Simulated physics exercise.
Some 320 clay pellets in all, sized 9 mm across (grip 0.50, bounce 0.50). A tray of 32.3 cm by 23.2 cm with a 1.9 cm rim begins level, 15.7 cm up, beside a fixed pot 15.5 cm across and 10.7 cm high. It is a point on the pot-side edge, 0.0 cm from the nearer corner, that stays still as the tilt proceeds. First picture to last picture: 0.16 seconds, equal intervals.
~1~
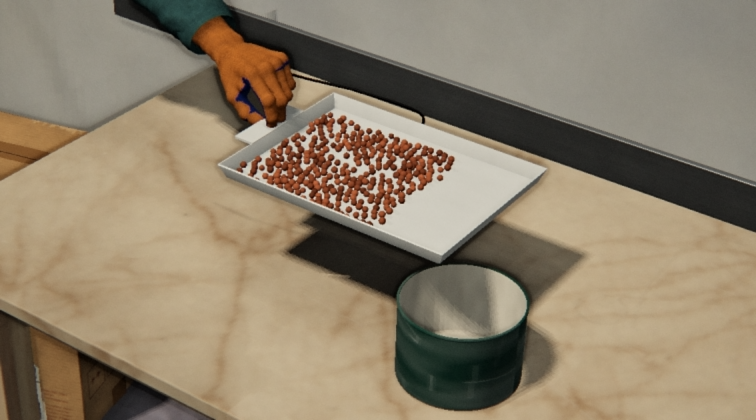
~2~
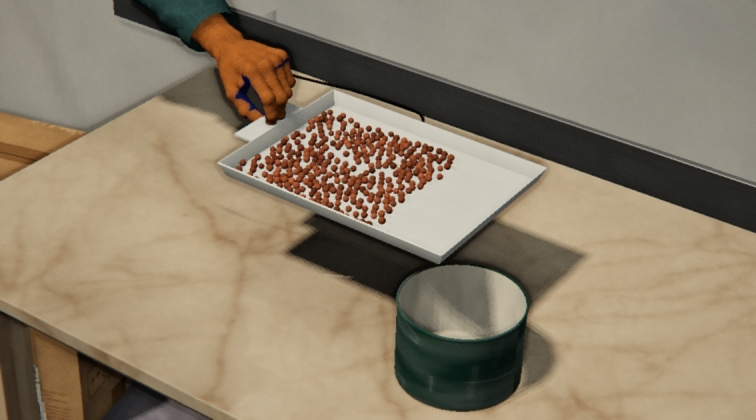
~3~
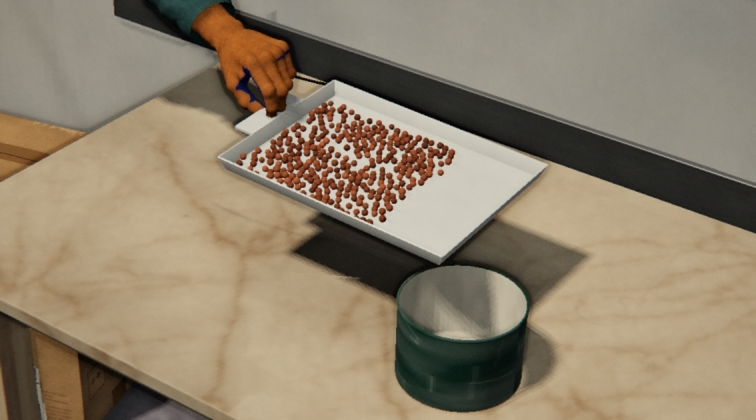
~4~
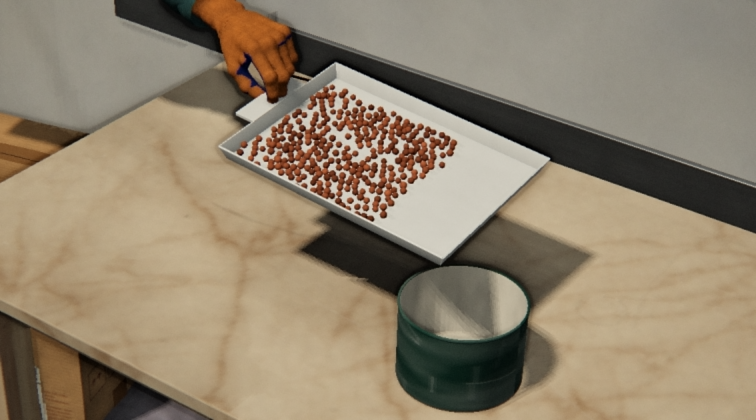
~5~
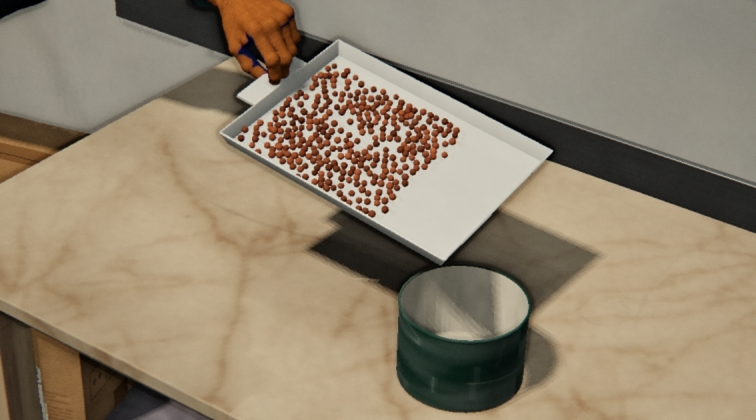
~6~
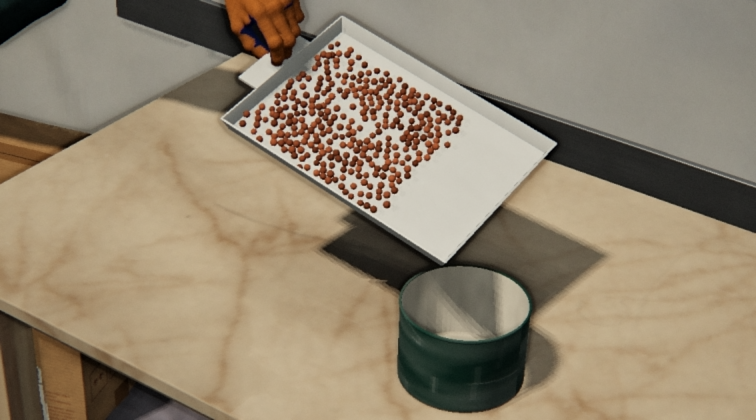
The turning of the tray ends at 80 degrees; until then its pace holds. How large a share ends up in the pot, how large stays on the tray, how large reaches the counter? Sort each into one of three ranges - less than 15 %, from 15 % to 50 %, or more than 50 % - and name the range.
Ranges: Pot: From 15 % to 50 %; tray: Less than 15 %; counter: More than 50 %.
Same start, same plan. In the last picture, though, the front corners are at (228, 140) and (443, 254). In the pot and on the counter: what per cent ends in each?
You'd end with pot at 35 and counter at 65.
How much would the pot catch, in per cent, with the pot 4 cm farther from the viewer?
Then close to 0 per cent.
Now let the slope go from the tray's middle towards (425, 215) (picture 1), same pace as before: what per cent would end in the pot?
35 %.
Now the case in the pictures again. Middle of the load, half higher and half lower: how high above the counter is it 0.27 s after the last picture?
Roughly 32 cm.
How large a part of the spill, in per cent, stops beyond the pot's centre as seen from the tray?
I'd put it at close to 100 per cent.
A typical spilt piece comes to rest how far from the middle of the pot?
About 22 centimetres.
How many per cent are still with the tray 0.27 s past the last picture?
100%, roughly.
Then, 0.16 s after the last picture, tilt 52 degrees; the tray holds 100 %, the pot 0 %.
Then, 0.27 s after the last picture, tilt 73 degrees; the tray holds 100 %, the pot 0 %.
Then, 0.51 s after the last picture, tilt 80 degrees; the tray holds 0 %, the pot 25 %.
In the end, pot 25 %, tray 0 %, counter 75 %.
